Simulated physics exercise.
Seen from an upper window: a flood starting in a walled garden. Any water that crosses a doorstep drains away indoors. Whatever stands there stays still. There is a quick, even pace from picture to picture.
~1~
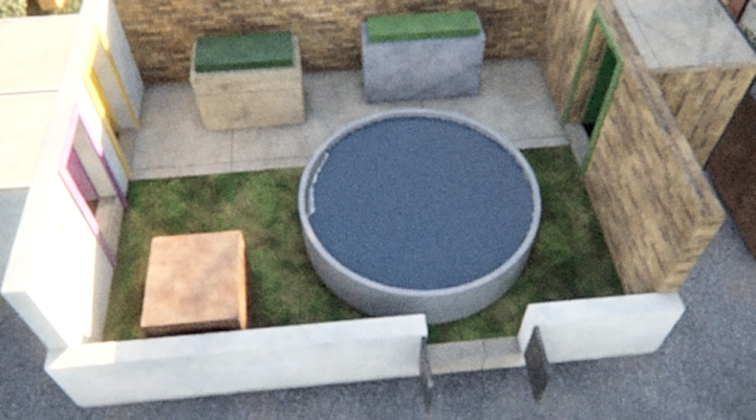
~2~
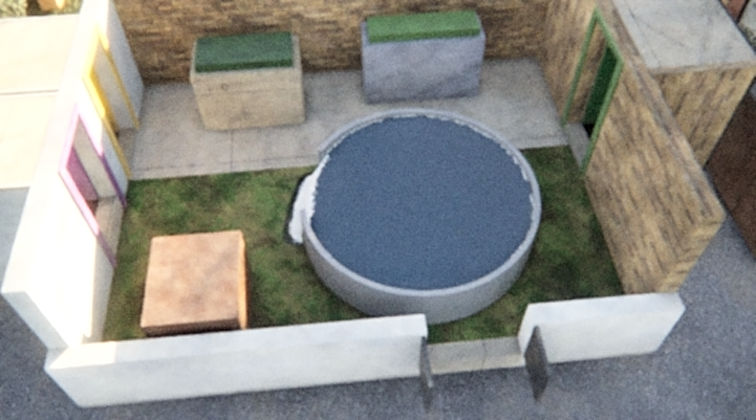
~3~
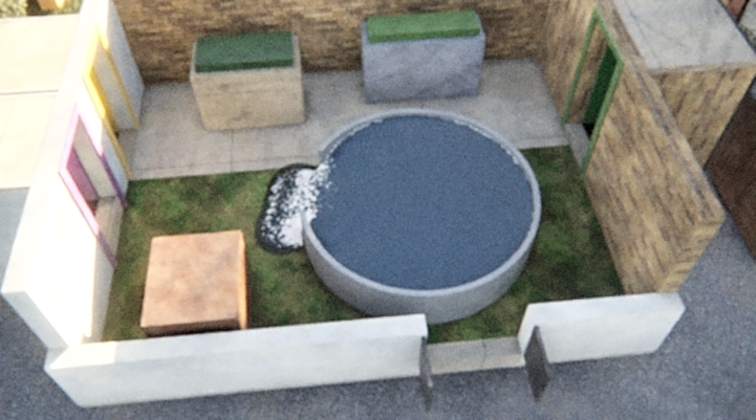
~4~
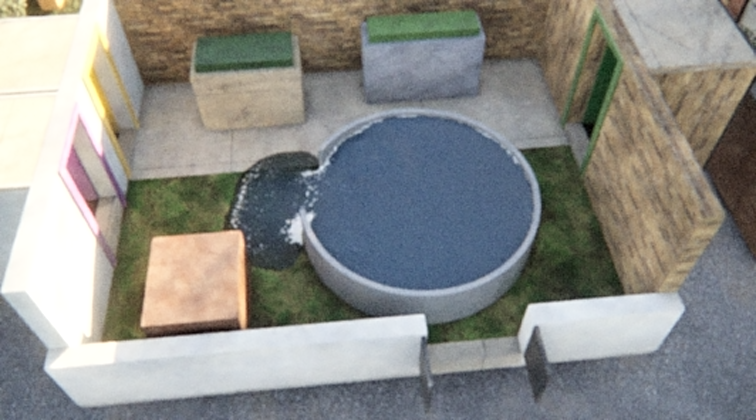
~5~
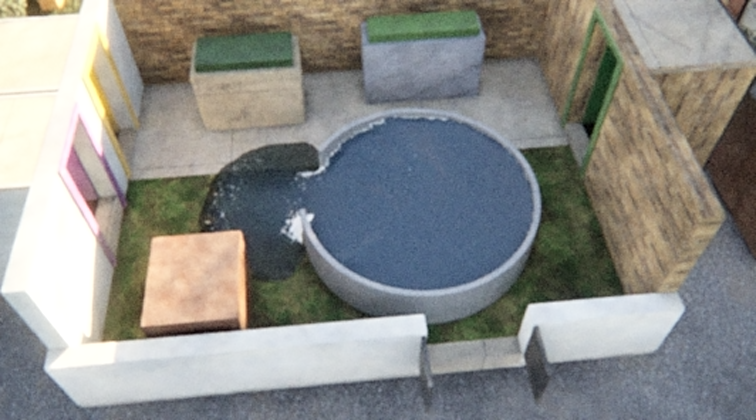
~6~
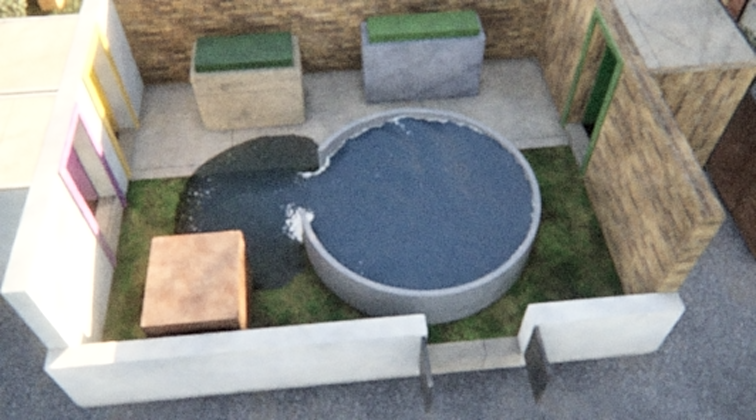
Water pours through a gap in the left side of a round grey pool, foaming white at first, then spreading leftward in a dark, widening sheet over the grass to the back of an orange-brown block. Seen from high above, the walled garden has two green-topped blocks at the back, a purple frame and a yellow one at left, and a green one at right. The camera stays still.
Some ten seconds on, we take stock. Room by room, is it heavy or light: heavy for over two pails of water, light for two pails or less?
At the end, the purple door will keep it to two buckets; the green door will keep it to two buckets; the yellow door will be overrun.
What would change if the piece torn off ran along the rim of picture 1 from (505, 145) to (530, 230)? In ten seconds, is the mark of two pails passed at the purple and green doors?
Purple: Short of the mark, green: Beyond the mark.
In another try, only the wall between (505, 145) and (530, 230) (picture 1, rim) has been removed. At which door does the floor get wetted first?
Lab note - earliest arrival at the one in green.
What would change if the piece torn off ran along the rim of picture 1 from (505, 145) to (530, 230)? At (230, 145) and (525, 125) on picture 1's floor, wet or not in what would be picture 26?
Well, the first place would be still bare and the second one submerged.
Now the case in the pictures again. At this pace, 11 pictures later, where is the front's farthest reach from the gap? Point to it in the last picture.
I reckon the front has reached (145, 88) by then.
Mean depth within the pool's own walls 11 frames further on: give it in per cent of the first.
Roughly 72 %.
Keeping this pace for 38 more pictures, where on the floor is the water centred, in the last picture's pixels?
Centre of mass: Roughly (312, 207).
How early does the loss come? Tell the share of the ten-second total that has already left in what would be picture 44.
My figure is about 60 in a hundred.
A moment on, water covers 30 % of the floor; the purple door wet at the sill, nothing in, the green door not reached, the yellow door wet at the sill, nothing in.
Next, water covers 40 % of the floor; the purple door wet at the sill, nothing in, the green door not reached, the yellow door over two buckets in.
Then, water covers 55 % of the floor; the purple door wet at the sill, nothing in, the green door not reached, the yellow door far over two buckets in.
Later, water covers 75 % of the floor; the purple door wet at the sill, nothing in, the green door not reached, the yellow door far over two buckets in.
In the end, water covers 95 % of the floor; the purple door wet at the sill, nothing in, the green door wet at the sill, nothing in, the yellow door far over two buckets in.
